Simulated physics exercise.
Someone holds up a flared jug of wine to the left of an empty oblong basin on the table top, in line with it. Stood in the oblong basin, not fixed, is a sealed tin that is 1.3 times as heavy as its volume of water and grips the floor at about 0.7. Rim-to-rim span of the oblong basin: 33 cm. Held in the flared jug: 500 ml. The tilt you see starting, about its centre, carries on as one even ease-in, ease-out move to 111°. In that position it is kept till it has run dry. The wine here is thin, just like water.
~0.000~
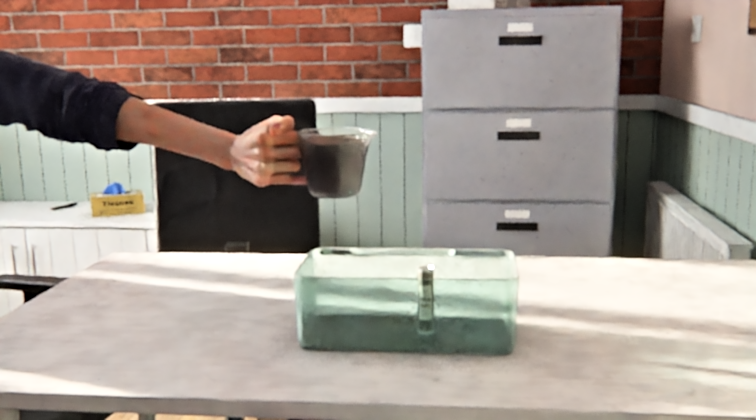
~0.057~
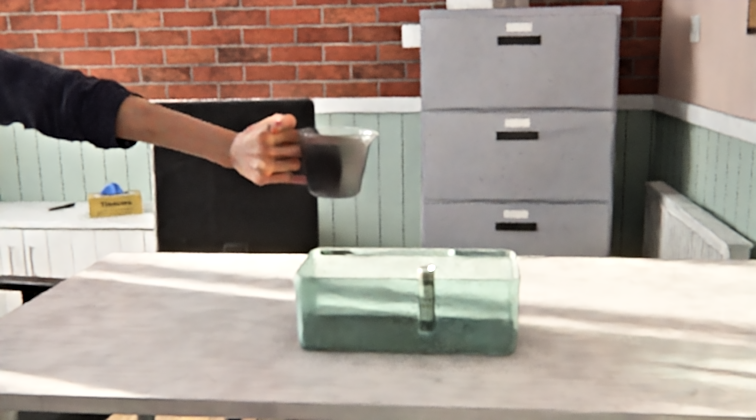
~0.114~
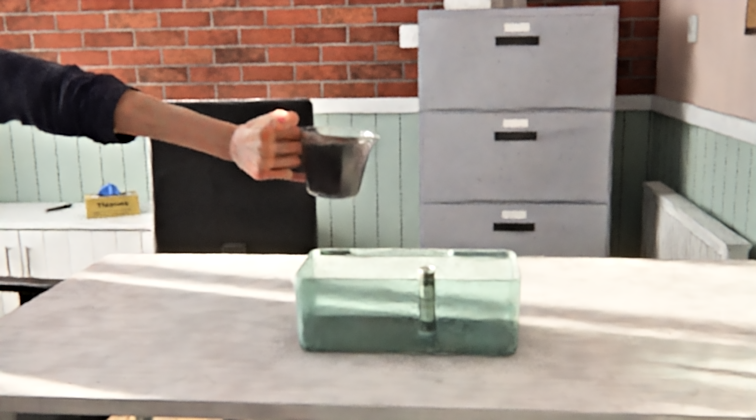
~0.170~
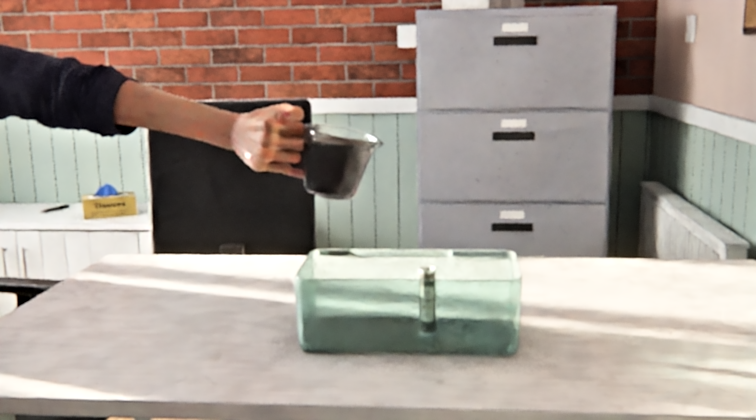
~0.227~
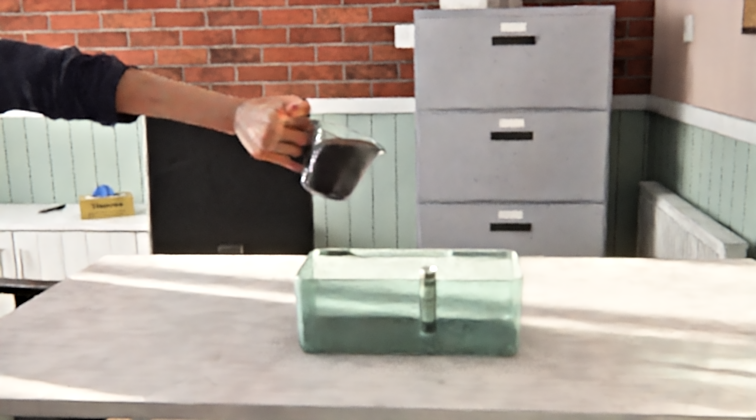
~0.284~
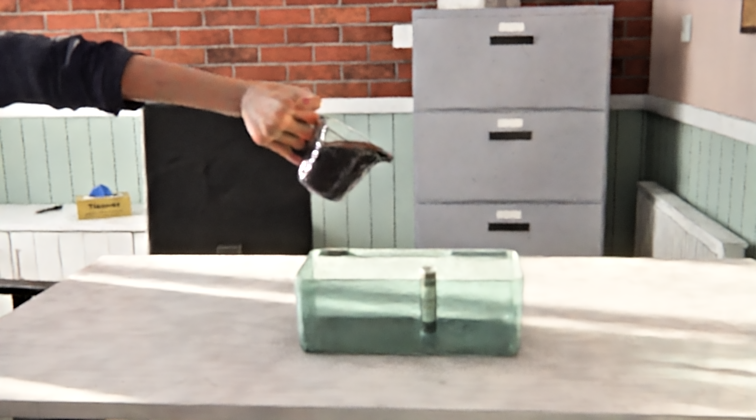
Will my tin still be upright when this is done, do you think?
It is tipped.
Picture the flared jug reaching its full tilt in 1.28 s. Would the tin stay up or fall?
The tin tumbles.
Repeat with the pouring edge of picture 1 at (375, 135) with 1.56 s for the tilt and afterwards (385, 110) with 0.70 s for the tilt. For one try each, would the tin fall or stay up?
First it tips over; then it tips over.
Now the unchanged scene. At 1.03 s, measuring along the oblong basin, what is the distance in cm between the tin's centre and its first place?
Estimate: Around 8 cm.
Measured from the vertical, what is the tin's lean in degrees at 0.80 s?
It is at some 10°.
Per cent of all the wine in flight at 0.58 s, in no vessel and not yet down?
Near 34 per cent at that time.
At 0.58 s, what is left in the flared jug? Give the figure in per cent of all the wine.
About 36 percent.
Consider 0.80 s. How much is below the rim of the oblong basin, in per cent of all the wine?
My estimate is about 90 percent.
Then, 0.58 s in, the tilt is 94° and 37 per cent is still to pour; the tin stands where it began.
Then, 0.80 s in, the tilt is 111° and 2 per cent is still to pour; the tin leans 9°.
Then, 1.03 s in, the tilt is 111° and 0 per cent is still to pour; the tin lies on its side.
Then, 1.28 s in, the tilt is 111° and 0 per cent is still to pour; the tin lies on its side.
Finally, the tin lies on its side.
